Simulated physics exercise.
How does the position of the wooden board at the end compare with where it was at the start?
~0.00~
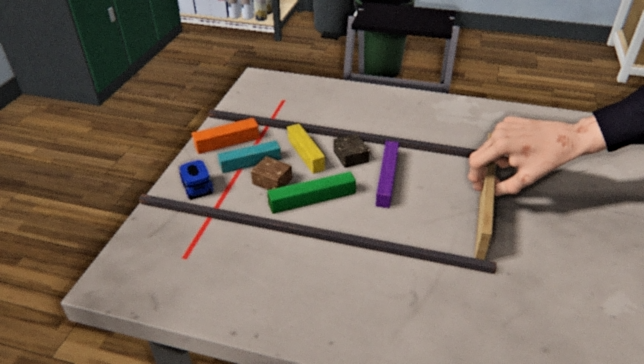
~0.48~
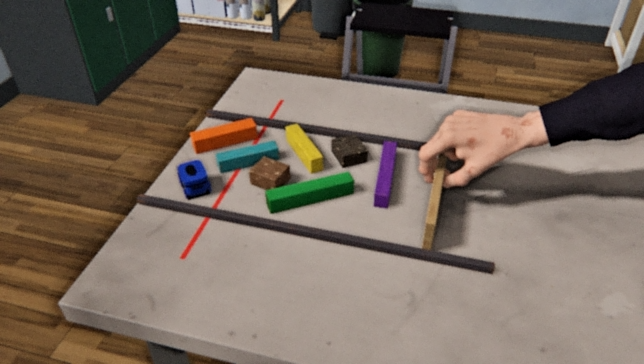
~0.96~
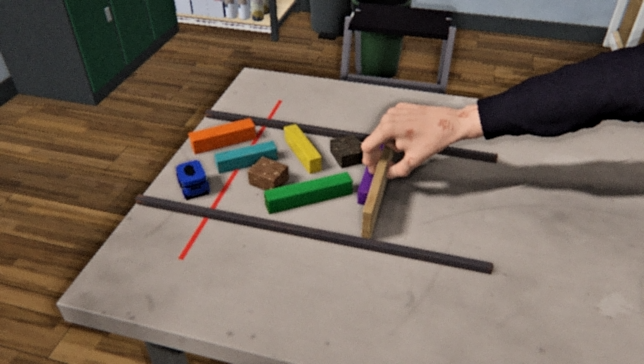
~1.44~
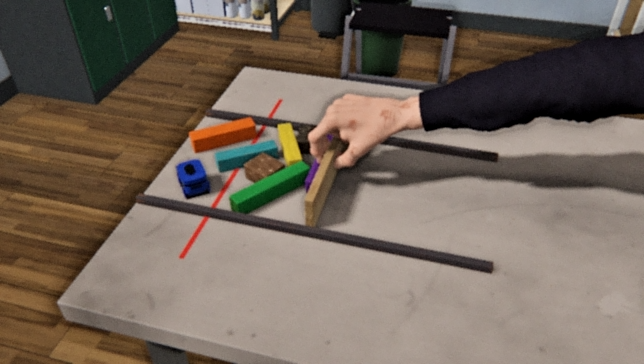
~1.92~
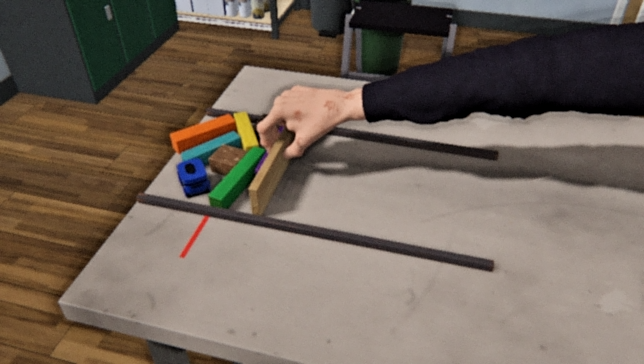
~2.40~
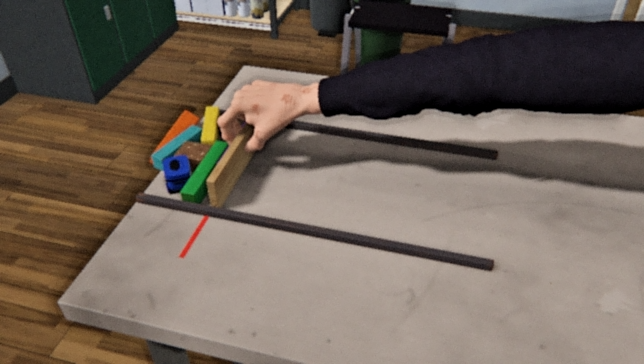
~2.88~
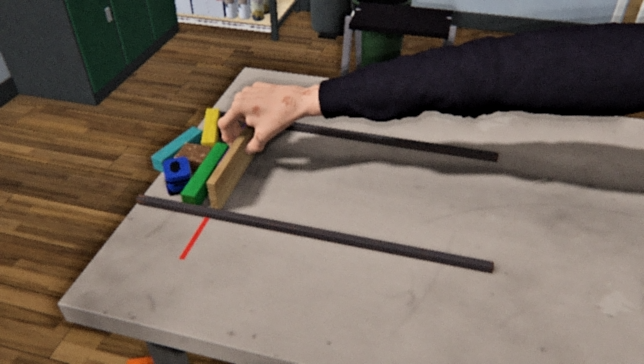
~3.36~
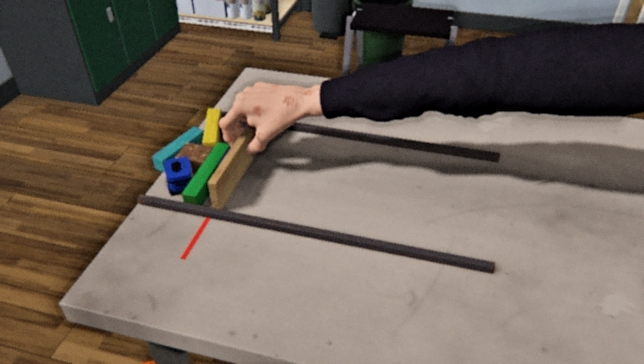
At the start the board stands near the right ends of the rails, with a gap between it and the blocks. By the end it is far to the left, close behind the bunched blocks near the table's left edge.
